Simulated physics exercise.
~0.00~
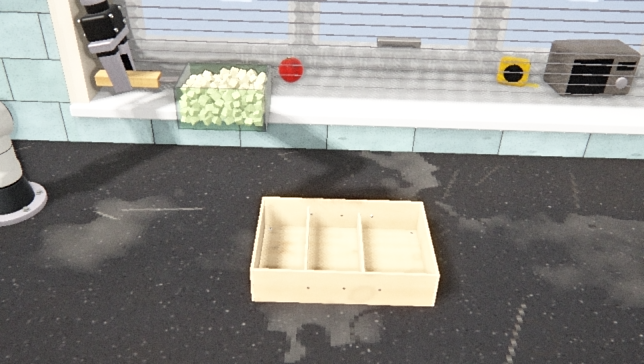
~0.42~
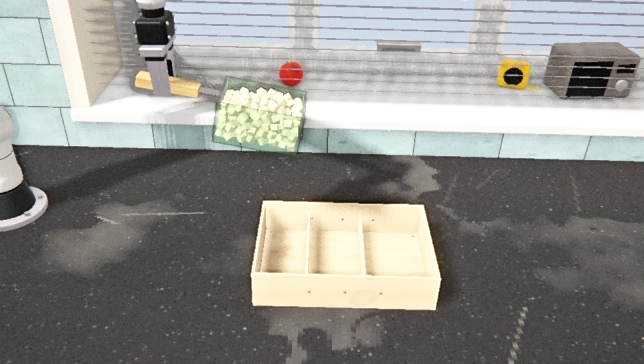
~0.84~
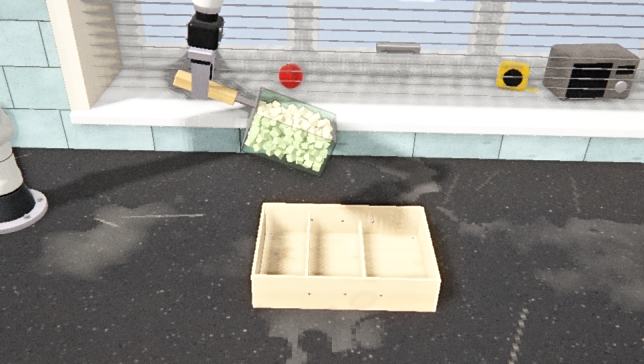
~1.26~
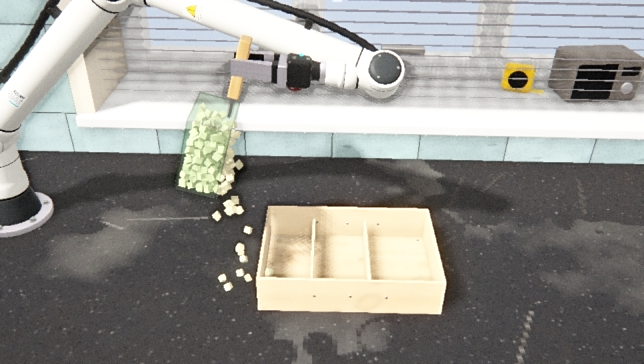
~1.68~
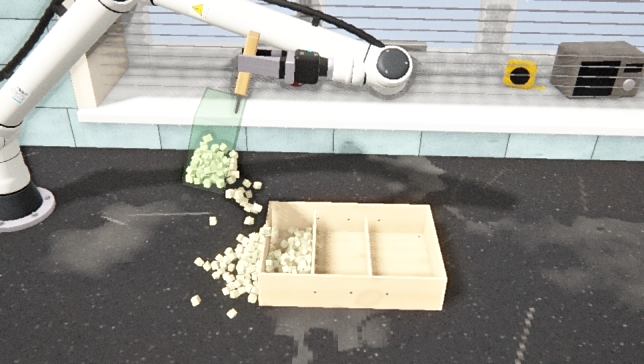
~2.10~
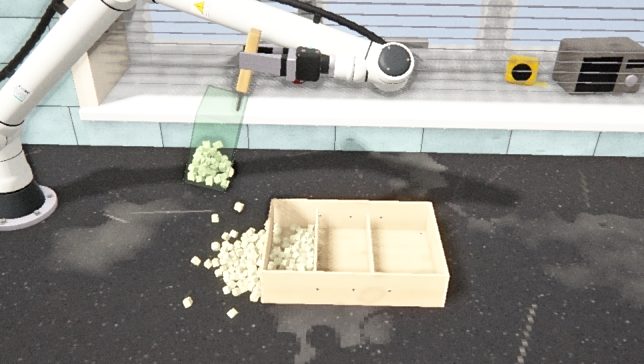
A pale wooden crate with three compartments sits on a dark speckled countertop, seen from above and in front, with a windowsill, pale tiles, a red round object, a yellow item and a grey appliance behind. At the upper left, a gripper holds a clear box full of pale green vegetable dice. The box moves right and tips slightly, then the white robot arm swings into view and tilts it steeply. Dice tumble out, some into the crate's left compartment and many onto the counter beside it. Finally the arm holds still, with some dice left in the box.
